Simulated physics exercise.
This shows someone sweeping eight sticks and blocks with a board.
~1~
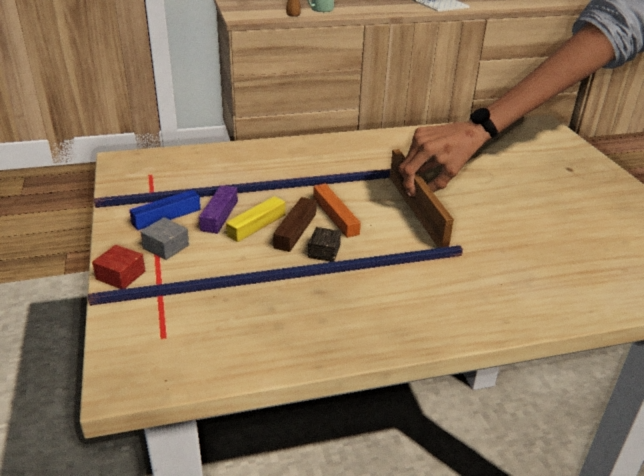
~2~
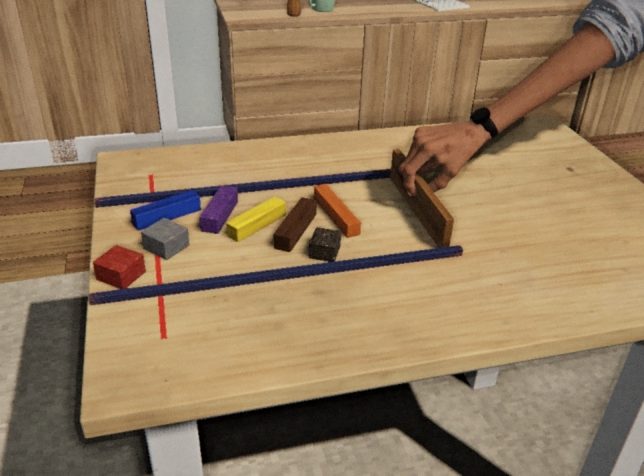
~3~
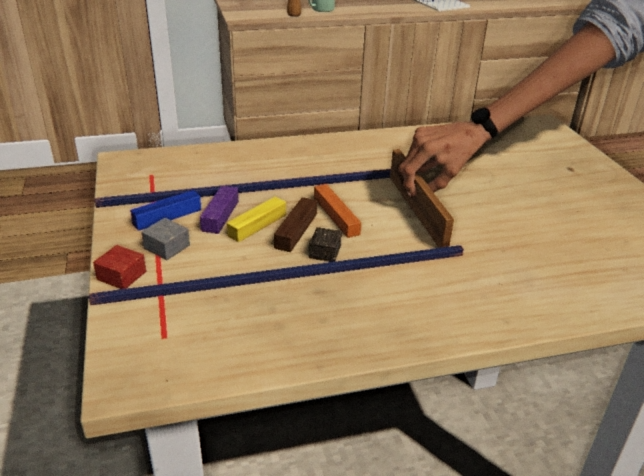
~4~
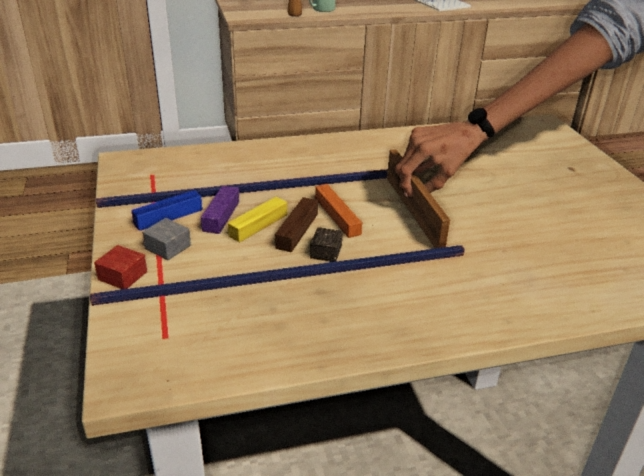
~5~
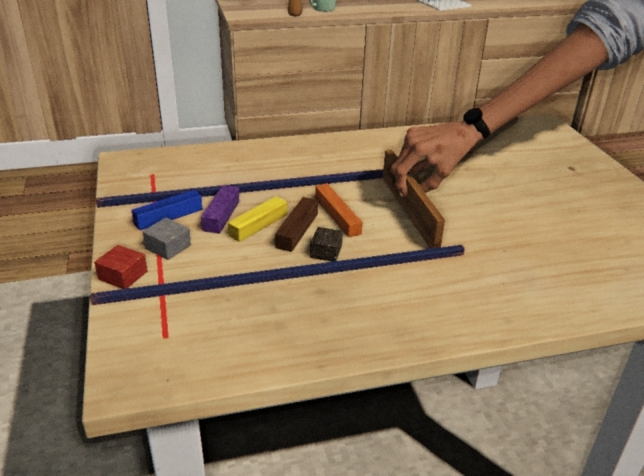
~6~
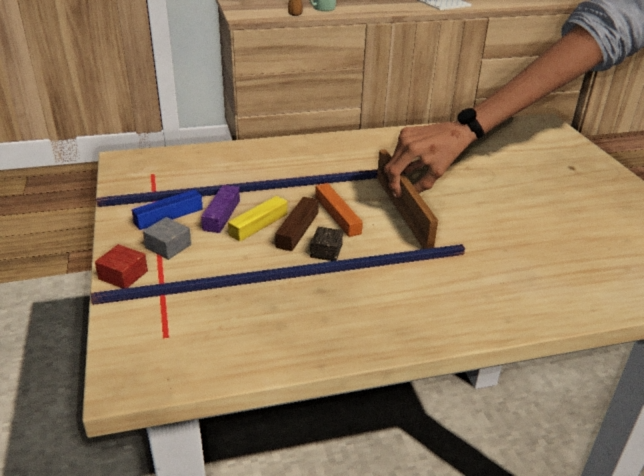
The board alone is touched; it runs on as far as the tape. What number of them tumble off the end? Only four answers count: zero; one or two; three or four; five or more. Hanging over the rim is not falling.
My answer: One or two.
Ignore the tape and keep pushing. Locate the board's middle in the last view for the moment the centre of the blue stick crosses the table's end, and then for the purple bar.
For the blue stick, about (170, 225); for the purple bar, about (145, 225).
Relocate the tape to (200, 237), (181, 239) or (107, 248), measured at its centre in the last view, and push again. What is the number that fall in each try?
Try 1: 0; try 2: 0; try 3: 6.
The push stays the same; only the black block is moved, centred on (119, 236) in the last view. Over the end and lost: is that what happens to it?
Then it tumbles off.
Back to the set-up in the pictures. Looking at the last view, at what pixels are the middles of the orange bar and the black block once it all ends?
Final positions - orange bar around (149, 230), black block around (146, 270).
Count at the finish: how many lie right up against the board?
Number in contact with it: 2.
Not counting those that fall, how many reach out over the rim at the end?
I'd say 4 of them.
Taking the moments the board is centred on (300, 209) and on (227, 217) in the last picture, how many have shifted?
4 at one spot and 7 at the other.
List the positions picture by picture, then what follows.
In the first picture, red block (119, 267); grey block (165, 239); blue stick (166, 210); board (419, 196); tape (156, 242).
In the second picture, grey block (165, 238); purple bar (220, 209).
In the third picture, blue stick (167, 210); board (419, 196).
In the fourth picture, red block (121, 267); yellow stick (258, 219).
In the fifth picture, grey block (167, 238); black block (327, 244).
In the sixth picture, red block (122, 266); grey block (167, 238); blue stick (168, 209); board (405, 197); tape (158, 241).
Early on, none off yet; red block at rest near (122, 266); grey block at rest near (167, 238); blue stick at rest near (168, 209).
A while later, none off yet; red block at rest near (122, 266); grey block moving near (162, 241); blue stick travelled a little near (153, 208).
Finally, the number that fall off is one or two; lost, blue stick.
